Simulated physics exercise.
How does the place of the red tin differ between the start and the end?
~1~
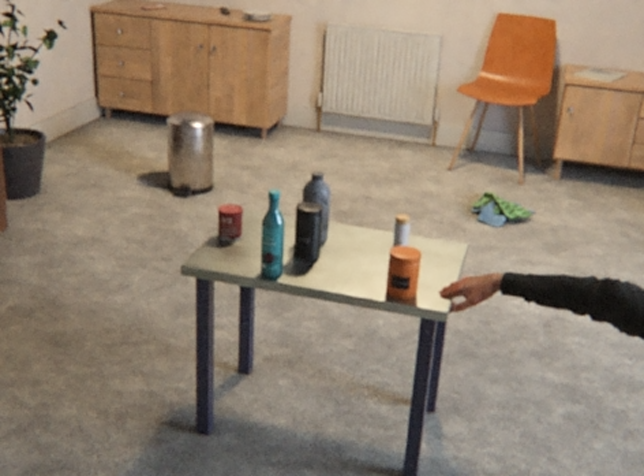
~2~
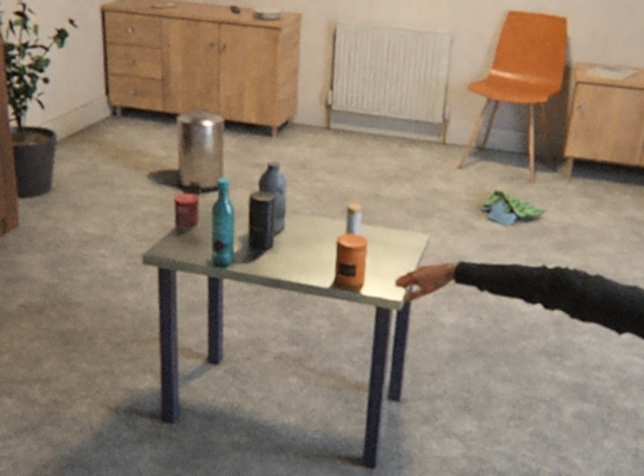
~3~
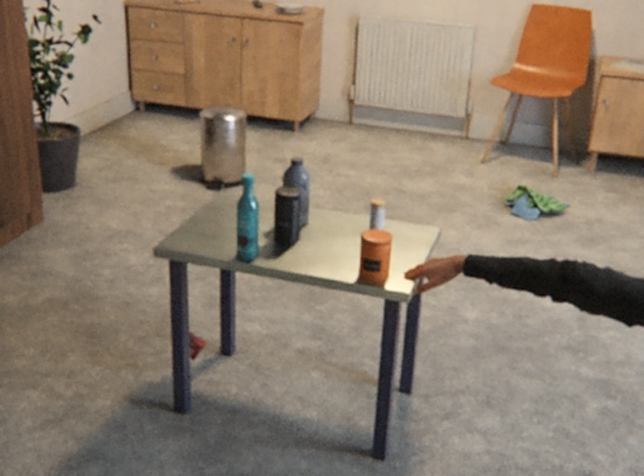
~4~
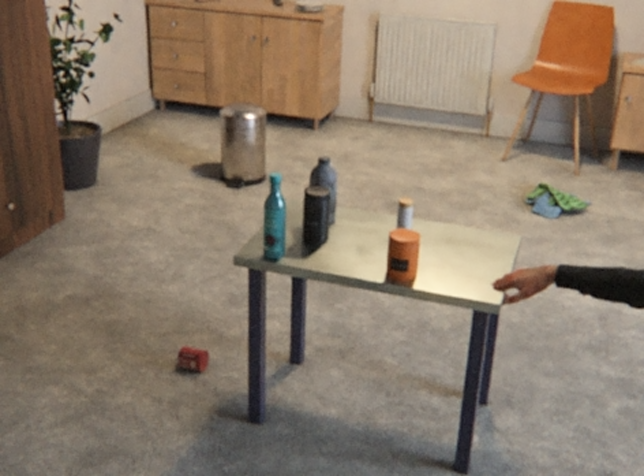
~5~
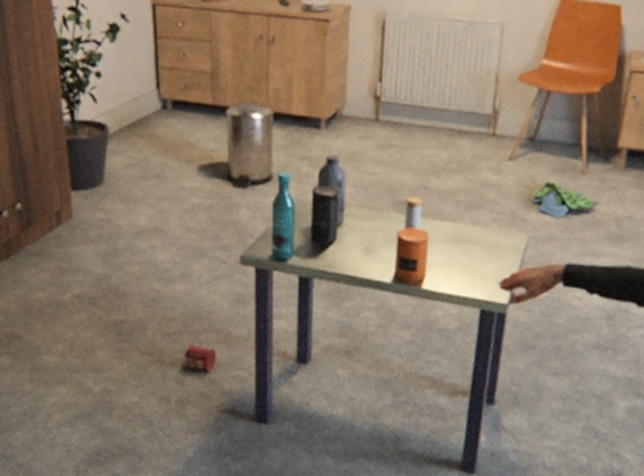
At the start the red tin stands on the table near its left end, behind the turquoise bottle. At the end it lies on the floor to the left of the table.
